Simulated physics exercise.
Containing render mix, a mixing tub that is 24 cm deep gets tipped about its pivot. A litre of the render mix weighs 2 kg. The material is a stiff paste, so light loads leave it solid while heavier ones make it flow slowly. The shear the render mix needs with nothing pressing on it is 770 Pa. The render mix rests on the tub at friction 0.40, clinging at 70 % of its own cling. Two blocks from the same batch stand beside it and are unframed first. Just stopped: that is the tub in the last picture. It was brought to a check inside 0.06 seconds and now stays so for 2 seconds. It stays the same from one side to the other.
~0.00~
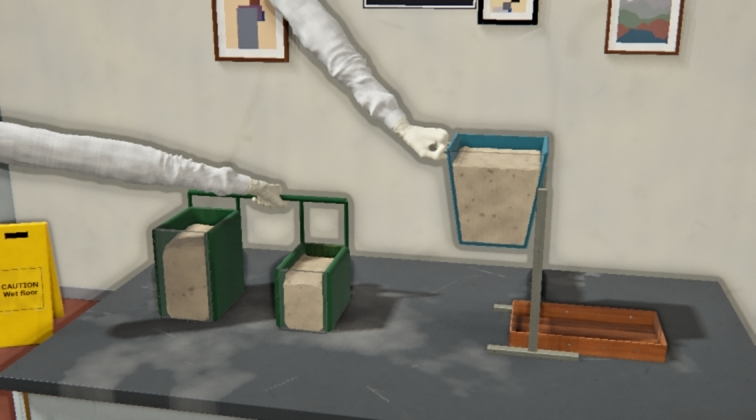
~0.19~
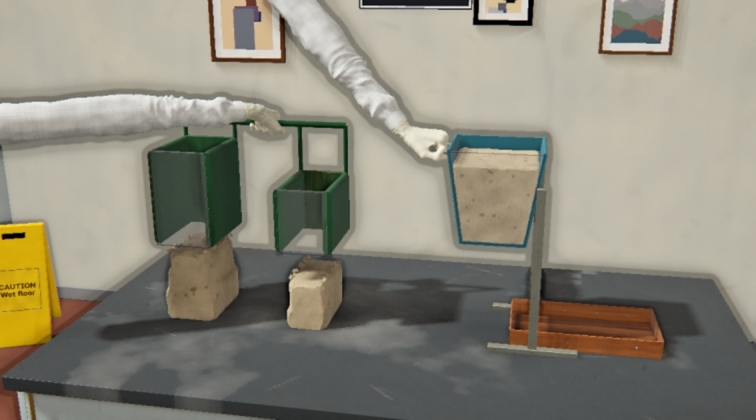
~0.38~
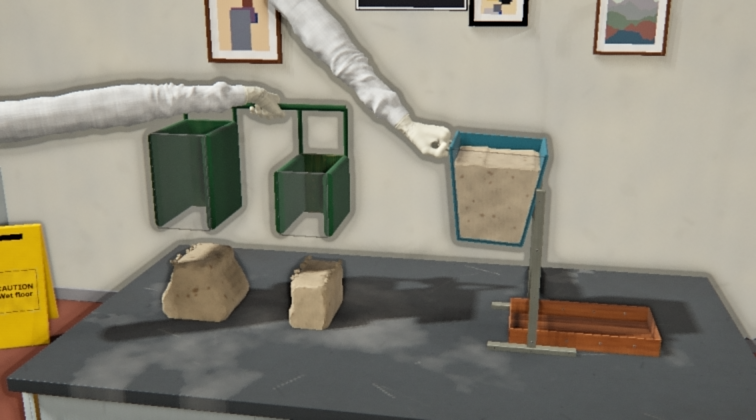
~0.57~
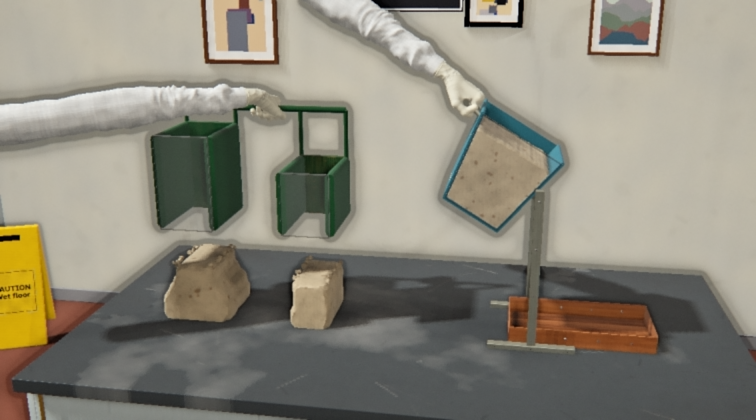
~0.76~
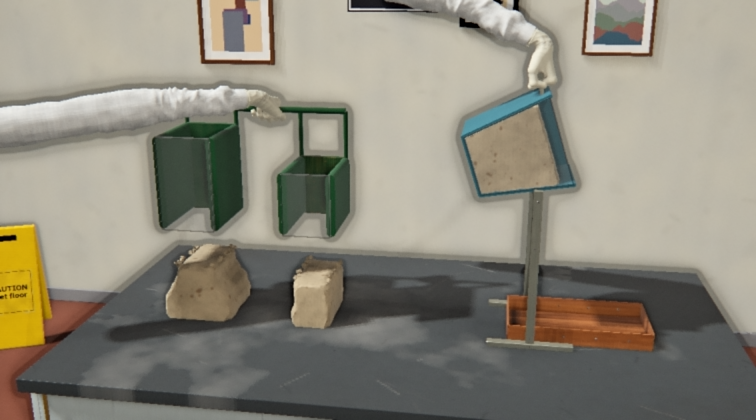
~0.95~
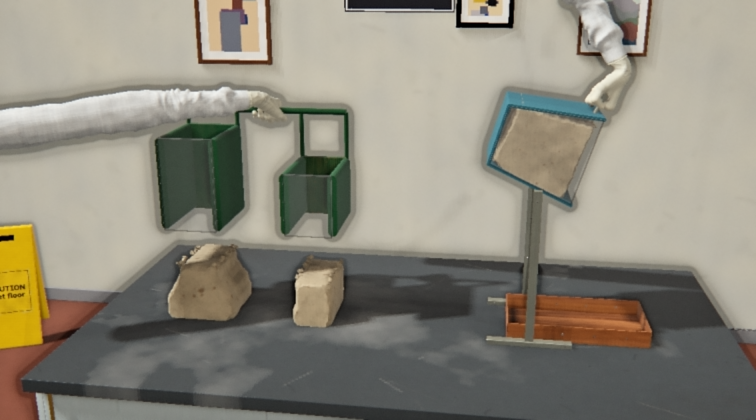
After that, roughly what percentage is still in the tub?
Roughly 0 %.
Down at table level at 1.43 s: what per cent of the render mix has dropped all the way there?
About 70 %.
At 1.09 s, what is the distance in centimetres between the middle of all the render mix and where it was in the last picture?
I'd estimate roughly 8 centimetres.
By 1.09 s, the tub is at 106 degrees and holds 72 %.
By 1.26 s, the tub is at 106 degrees and holds 24 %.
By 1.43 s, the tub is at 106 degrees and holds 0 %.
By 1.60 s, the tub is at 106 degrees and holds 0 %.
By 2.95 s, at the end, the tub is at 106 degrees and holds 0 %.
